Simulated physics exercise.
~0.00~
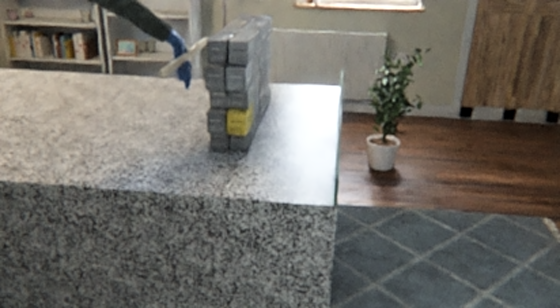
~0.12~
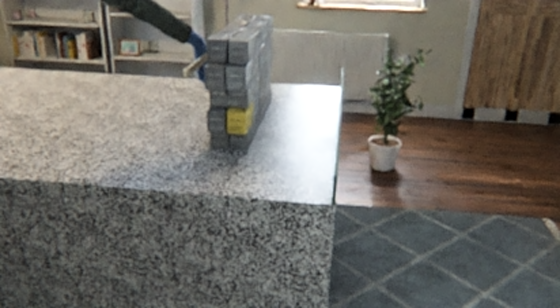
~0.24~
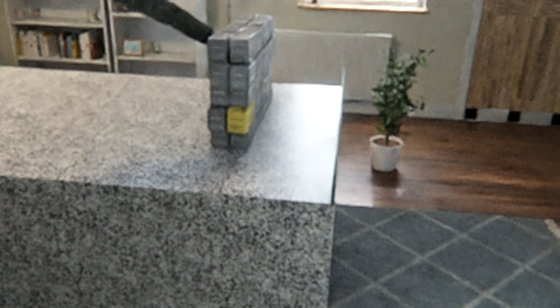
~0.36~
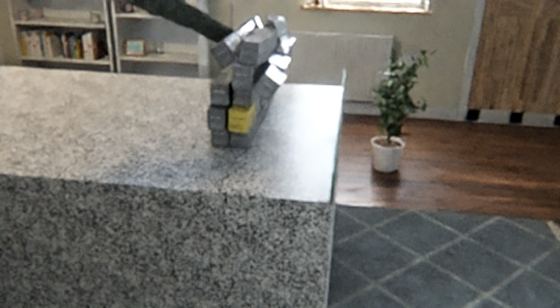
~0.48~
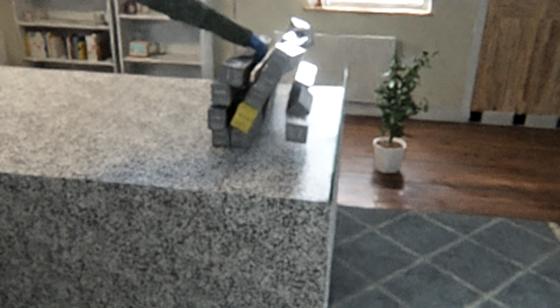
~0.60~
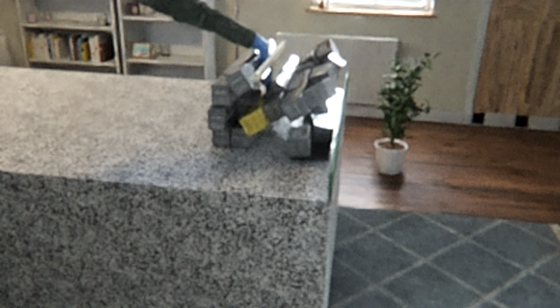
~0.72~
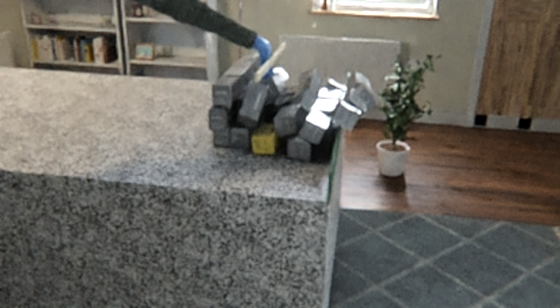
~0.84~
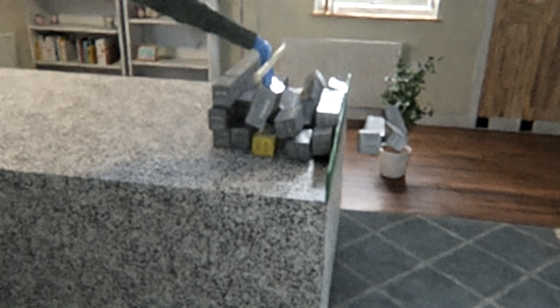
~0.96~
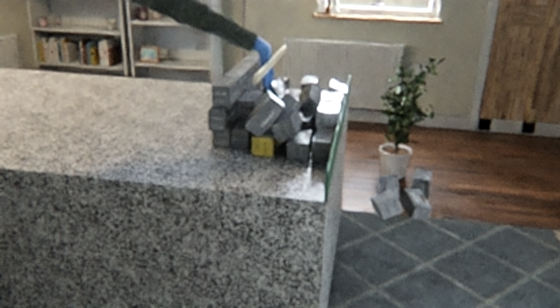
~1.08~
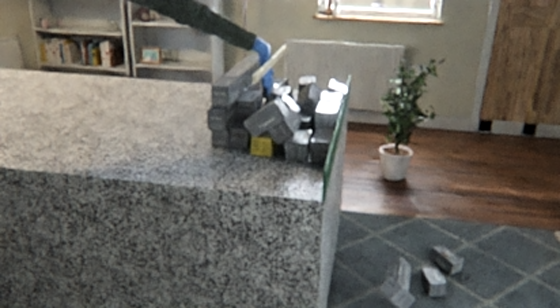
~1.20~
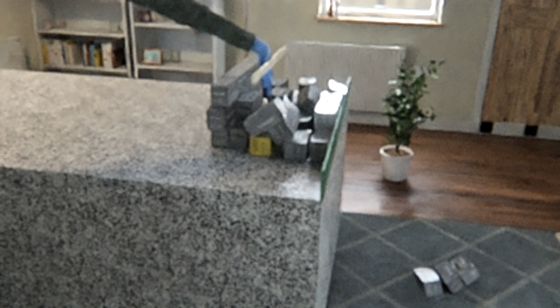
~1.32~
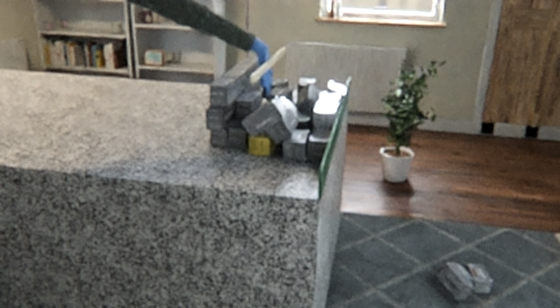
Gloved hand pushing a stacked wall of grey packets until it topples rightward on a speckled counter, some dropping to the tiled floor.
